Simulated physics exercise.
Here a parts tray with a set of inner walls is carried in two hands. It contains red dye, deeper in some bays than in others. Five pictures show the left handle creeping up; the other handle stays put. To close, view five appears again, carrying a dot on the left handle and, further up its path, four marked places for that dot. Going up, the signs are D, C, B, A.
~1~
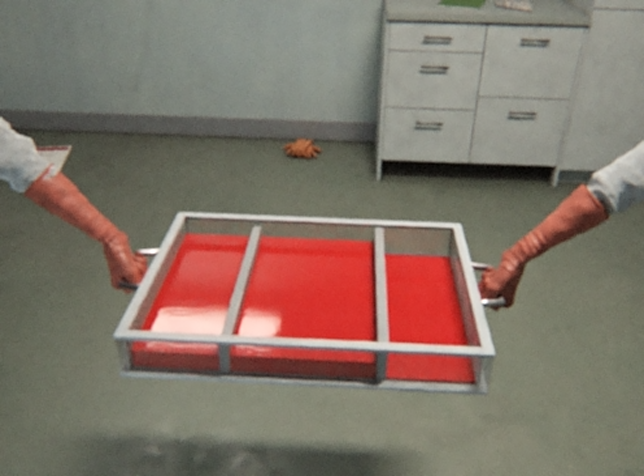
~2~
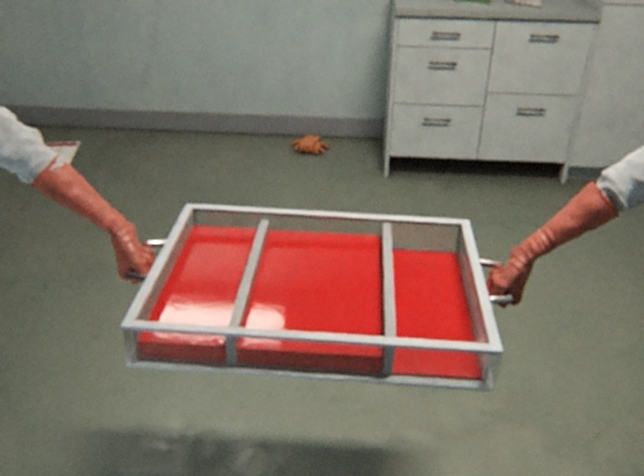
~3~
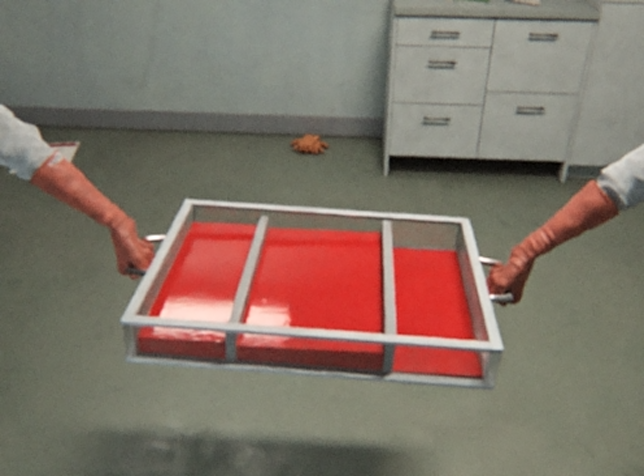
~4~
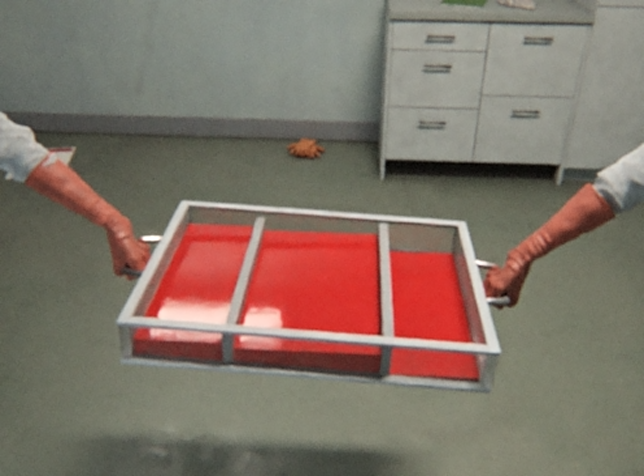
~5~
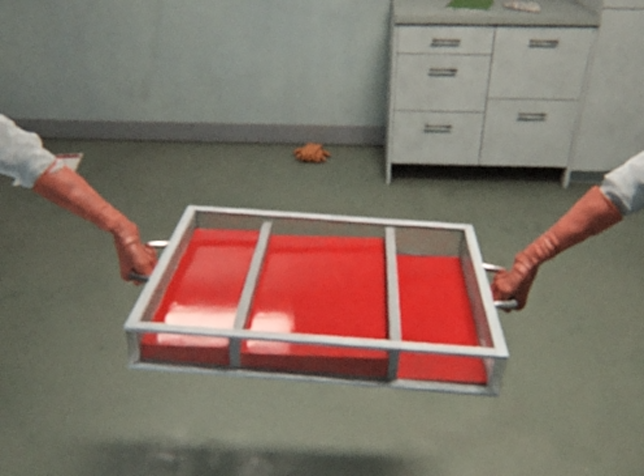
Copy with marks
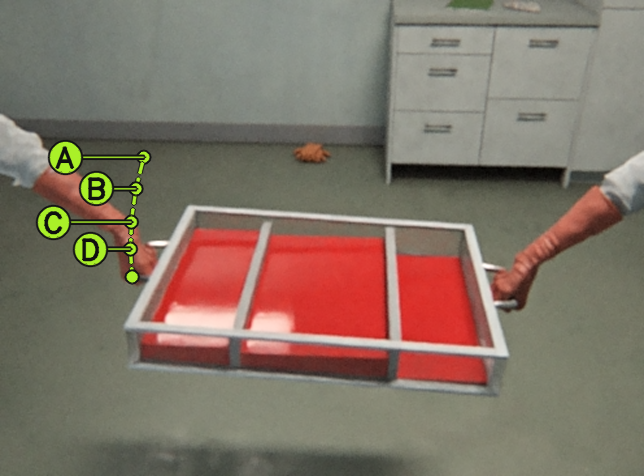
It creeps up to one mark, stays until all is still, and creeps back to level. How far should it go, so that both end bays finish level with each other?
I would pick stop A.
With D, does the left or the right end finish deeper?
The left one.
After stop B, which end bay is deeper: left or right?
The left one.
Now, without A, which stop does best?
That is stop B.
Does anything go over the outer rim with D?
No.
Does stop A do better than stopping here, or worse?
Stop A is better.
In lime, A at (143, 157); B at (136, 188); C at (131, 222); D at (130, 249).
With A, the two end bays stand about equally deep; nothing spills.
With B, the left end bay stands much deeper than the other; nothing spills.
With C, the left end bay stands much deeper than the other; nothing spills.
With D, the left end bay stands much deeper than the other; nothing spills.
